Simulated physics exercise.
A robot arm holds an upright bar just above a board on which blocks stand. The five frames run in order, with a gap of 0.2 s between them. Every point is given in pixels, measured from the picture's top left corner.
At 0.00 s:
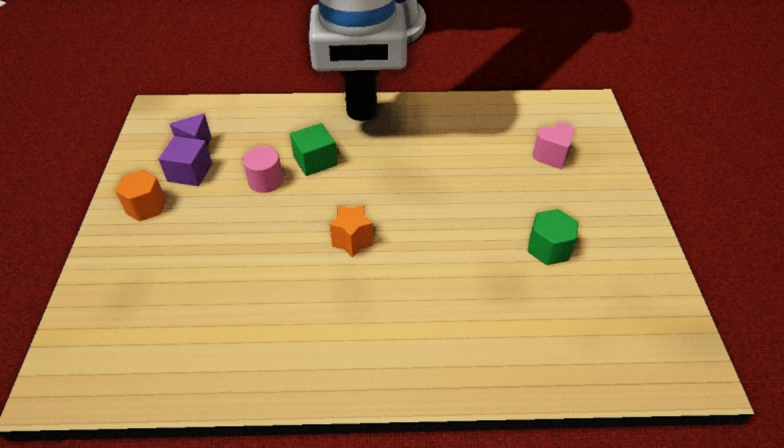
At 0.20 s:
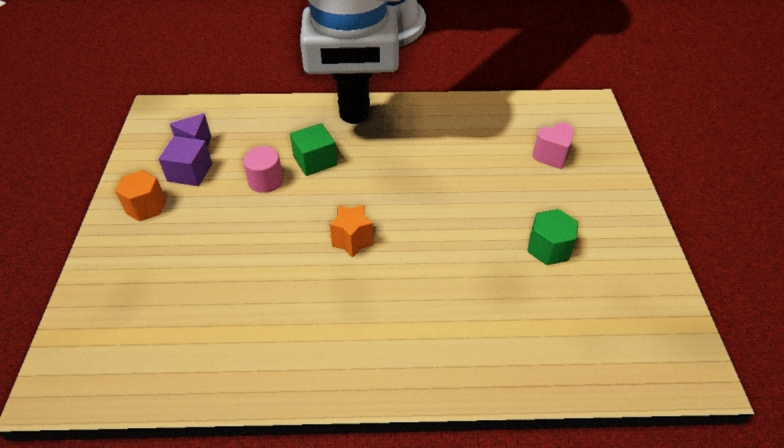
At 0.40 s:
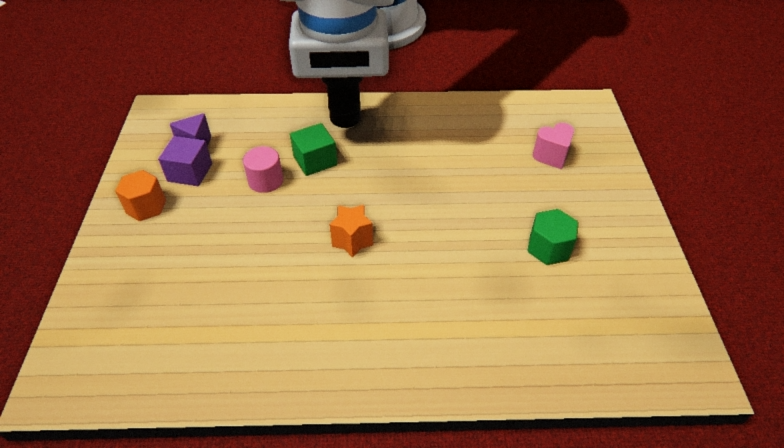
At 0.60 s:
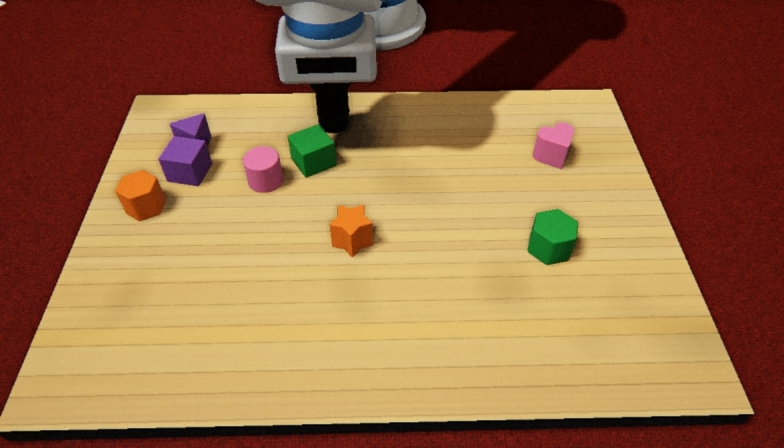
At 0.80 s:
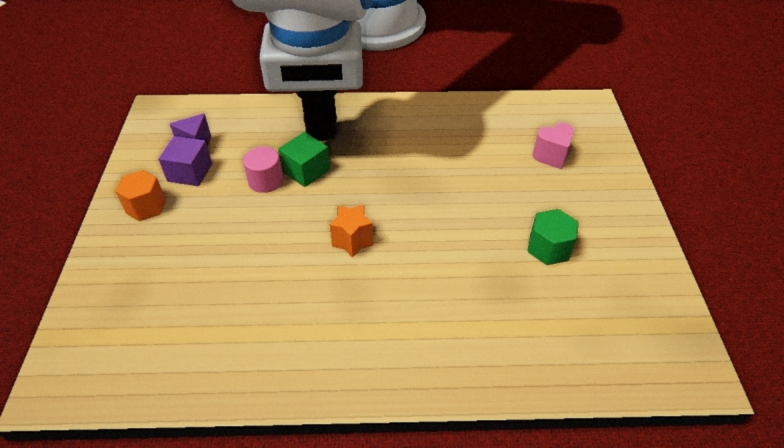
In this clip, a robot arm moves its dark upright bar left and slightly nearer over a wooden board of colored blocks, then nudges the green square block a short way toward the pink cylinder, while the other blocks stay still.
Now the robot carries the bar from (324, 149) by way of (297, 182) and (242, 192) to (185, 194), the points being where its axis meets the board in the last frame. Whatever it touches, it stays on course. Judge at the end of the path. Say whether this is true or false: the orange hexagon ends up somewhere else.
That statement is accurate.
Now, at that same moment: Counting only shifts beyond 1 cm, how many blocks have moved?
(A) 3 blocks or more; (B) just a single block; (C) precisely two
I'll go with A - 3 blocks or more.
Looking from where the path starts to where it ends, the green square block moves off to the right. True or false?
That is false.
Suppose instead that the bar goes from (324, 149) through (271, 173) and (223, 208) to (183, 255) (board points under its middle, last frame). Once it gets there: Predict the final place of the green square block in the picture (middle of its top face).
The middle of its upper face will lie at (281, 173).
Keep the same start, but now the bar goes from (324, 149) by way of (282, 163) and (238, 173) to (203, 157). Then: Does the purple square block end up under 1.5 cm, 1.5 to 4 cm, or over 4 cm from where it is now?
It will move between 1.5 and 4 cm.
What follows on the original path. One third of the way, bar (293, 166); pink cylinder (246, 166); green square block (277, 184), turned 20° anticlockwise.
Two thirds of the way, bar (237, 175); purple square block (179, 148); pink cylinder (200, 169); green square block (266, 193), turned 55° anticlockwise.
At the end, bar (179, 177); orange hexagon (106, 190), turned 40° anticlockwise; purple square block (164, 145), turned 75° clockwise; pink cylinder (140, 171); green square block (266, 193), turned 55° anticlockwise.
